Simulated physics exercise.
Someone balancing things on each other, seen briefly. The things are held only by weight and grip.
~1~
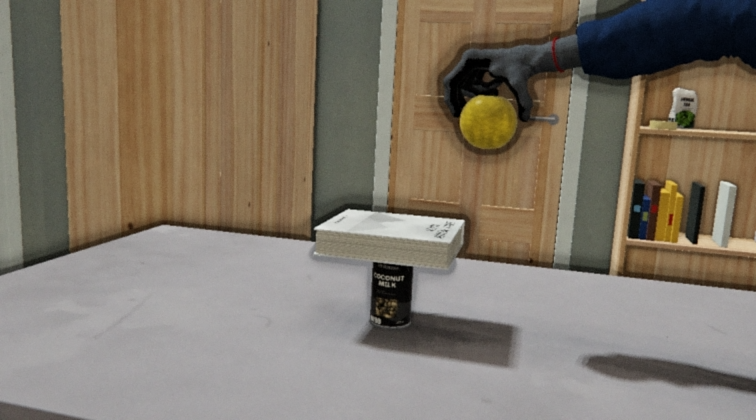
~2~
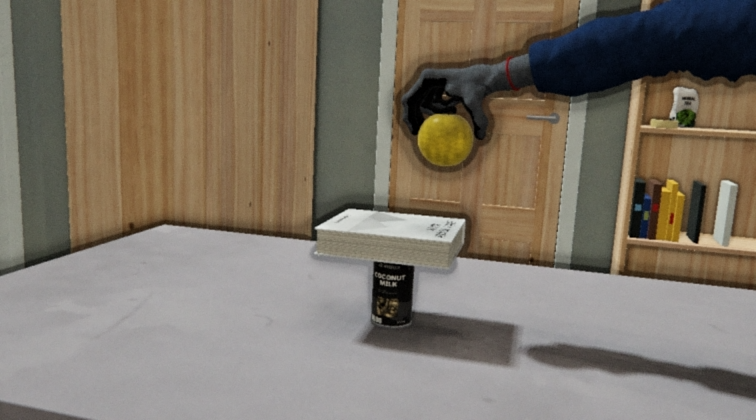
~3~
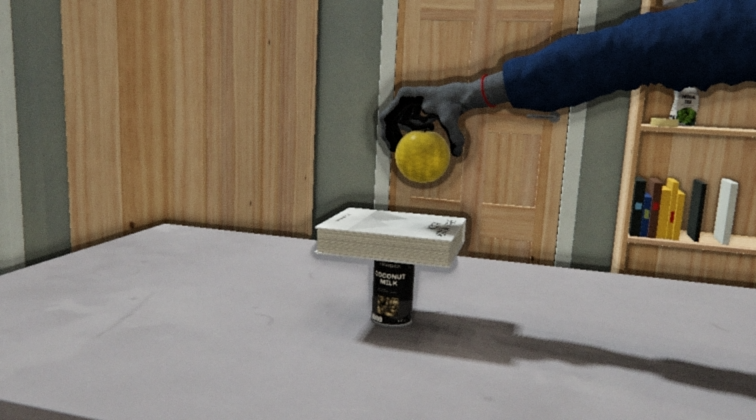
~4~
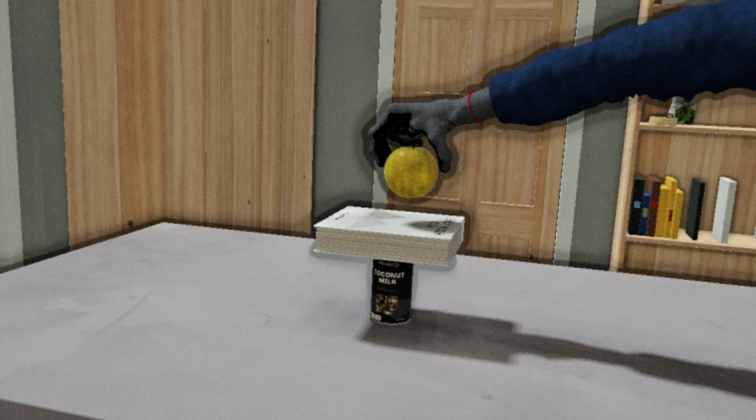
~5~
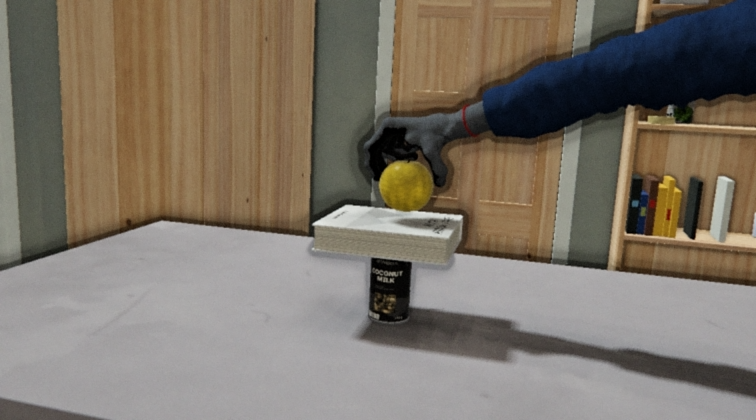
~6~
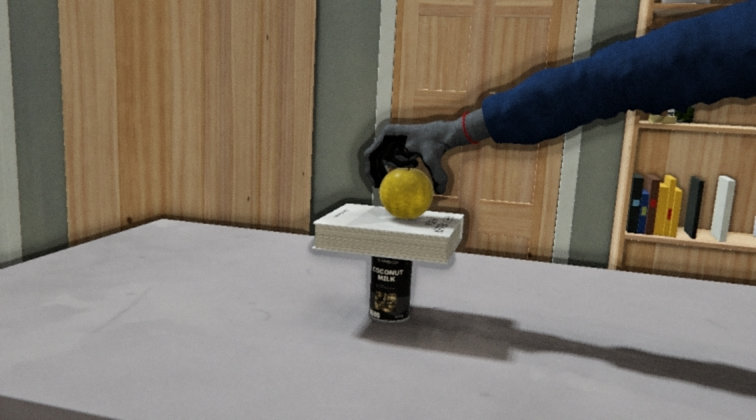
Yellow apple held in a gloved hand moving left and down onto a white book balanced on a black tin.
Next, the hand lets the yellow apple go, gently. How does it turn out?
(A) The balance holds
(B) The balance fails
The balance holds.
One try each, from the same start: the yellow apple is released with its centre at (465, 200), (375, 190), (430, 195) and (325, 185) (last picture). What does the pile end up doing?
Try one: It topples; try two: It stands firm; try three: It stands firm; try four: It topples.
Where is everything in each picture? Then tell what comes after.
The first picture shows on its way; yellow apple (489, 122); black tin (392, 286).
The second picture shows on its way; yellow apple (446, 139); black tin (393, 286).
The third picture shows on its way; yellow apple (423, 156); black tin (393, 285).
The fourth picture shows on its way; yellow apple (411, 172); black tin (392, 283).
The fifth picture shows on its way; yellow apple (406, 186); black tin (390, 282).
The sixth picture shows set down, still held; yellow apple (407, 193); black tin (391, 281).
Then, 0.20 s on from there, no change.
Then, 0.40 s on from there, yellow apple resting near (407, 194).
In the end, all 3 unmoved. At the end, from the last picture's camera, yellow apple near (407, 194). The pile holds.
